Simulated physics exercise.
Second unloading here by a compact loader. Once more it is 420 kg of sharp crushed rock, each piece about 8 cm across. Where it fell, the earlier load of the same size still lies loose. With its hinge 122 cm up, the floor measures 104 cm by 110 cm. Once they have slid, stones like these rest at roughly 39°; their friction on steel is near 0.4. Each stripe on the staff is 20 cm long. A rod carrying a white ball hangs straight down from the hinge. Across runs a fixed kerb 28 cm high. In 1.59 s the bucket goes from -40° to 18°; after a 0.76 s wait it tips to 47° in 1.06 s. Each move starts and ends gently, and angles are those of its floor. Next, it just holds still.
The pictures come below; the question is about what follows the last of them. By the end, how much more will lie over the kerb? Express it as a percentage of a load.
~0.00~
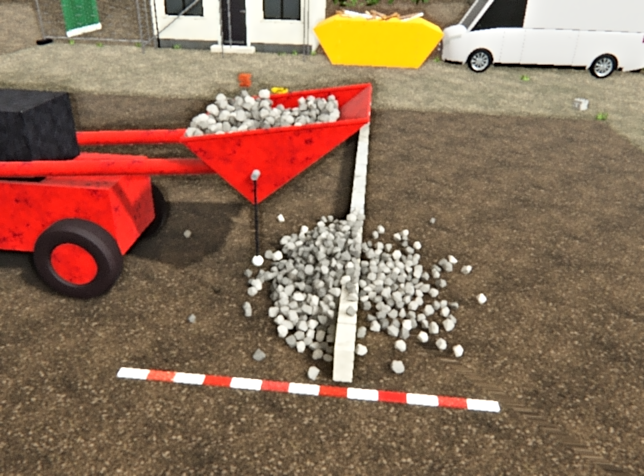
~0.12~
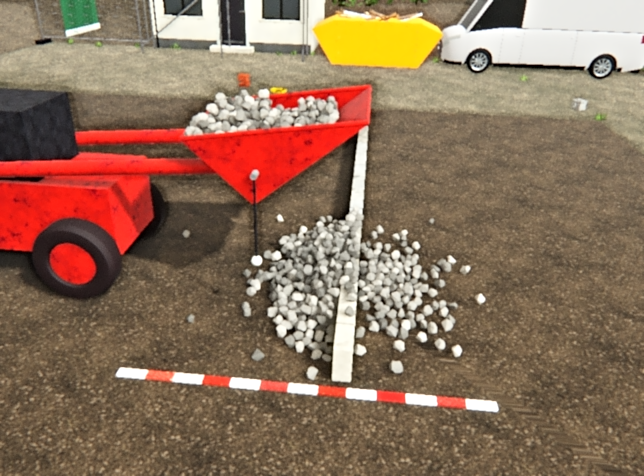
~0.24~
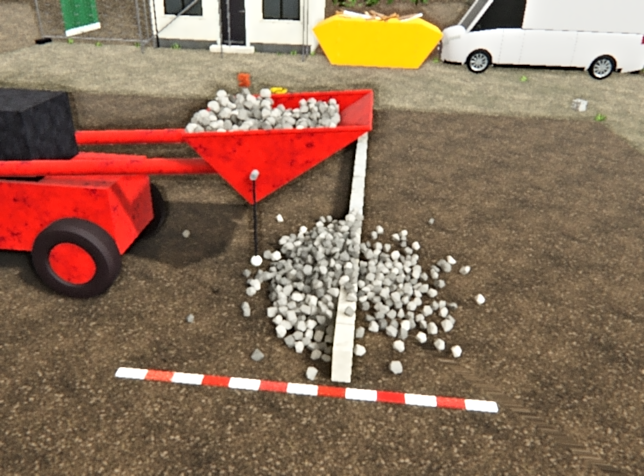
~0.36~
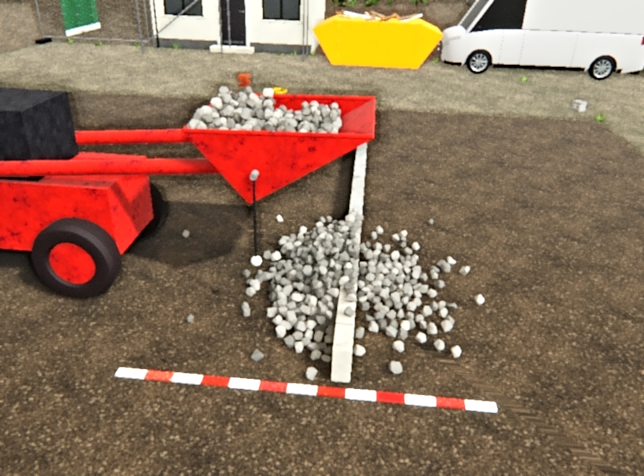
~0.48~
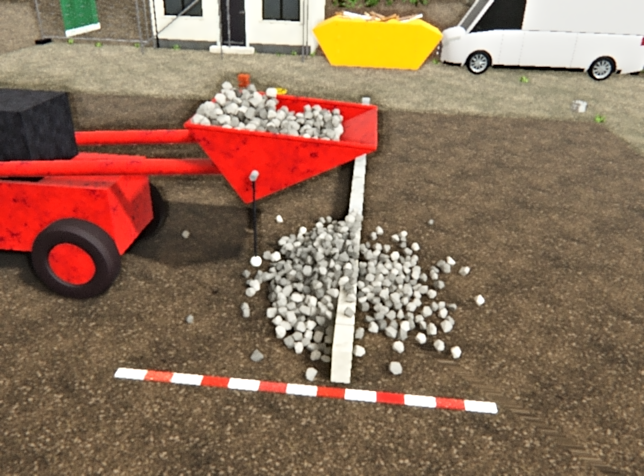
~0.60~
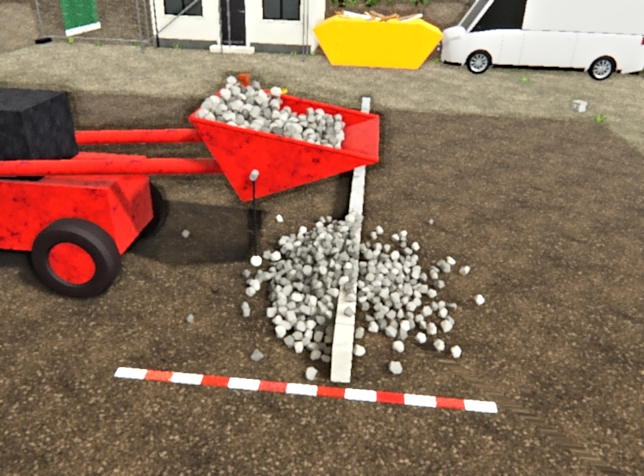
About 60 per cent.
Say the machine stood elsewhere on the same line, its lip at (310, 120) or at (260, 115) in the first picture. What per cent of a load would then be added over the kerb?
5 % and 0 %.
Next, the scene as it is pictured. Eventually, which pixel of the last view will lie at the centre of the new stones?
Around (372, 269).
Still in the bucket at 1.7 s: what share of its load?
About 100 per cent.
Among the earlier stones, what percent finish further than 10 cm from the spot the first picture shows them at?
Estimate: 0 %, roughly.
After 1.2 s the floor is at 9°; in per cent of one load, 100 in the bucket, 76 on this side of the kerb, 24 over the kerb; the foremost stones are at (454, 290).
After 1.7 s the floor is at 18°; in per cent of one load, 99 in the bucket, 76 on this side of the kerb, 25 over the kerb; the foremost stones are at (454, 290).
After 3.9 s the floor is at 47°; in per cent of one load, 15 in the bucket, 102 on this side of the kerb, 84 over the kerb; the foremost stones are at (468, 280).
After 6.6 s the floor is at 47°; in per cent of one load, 14 in the bucket, 102 on this side of the kerb, 85 over the kerb; the foremost stones are at (468, 280). Net gain over the kerb, 60.
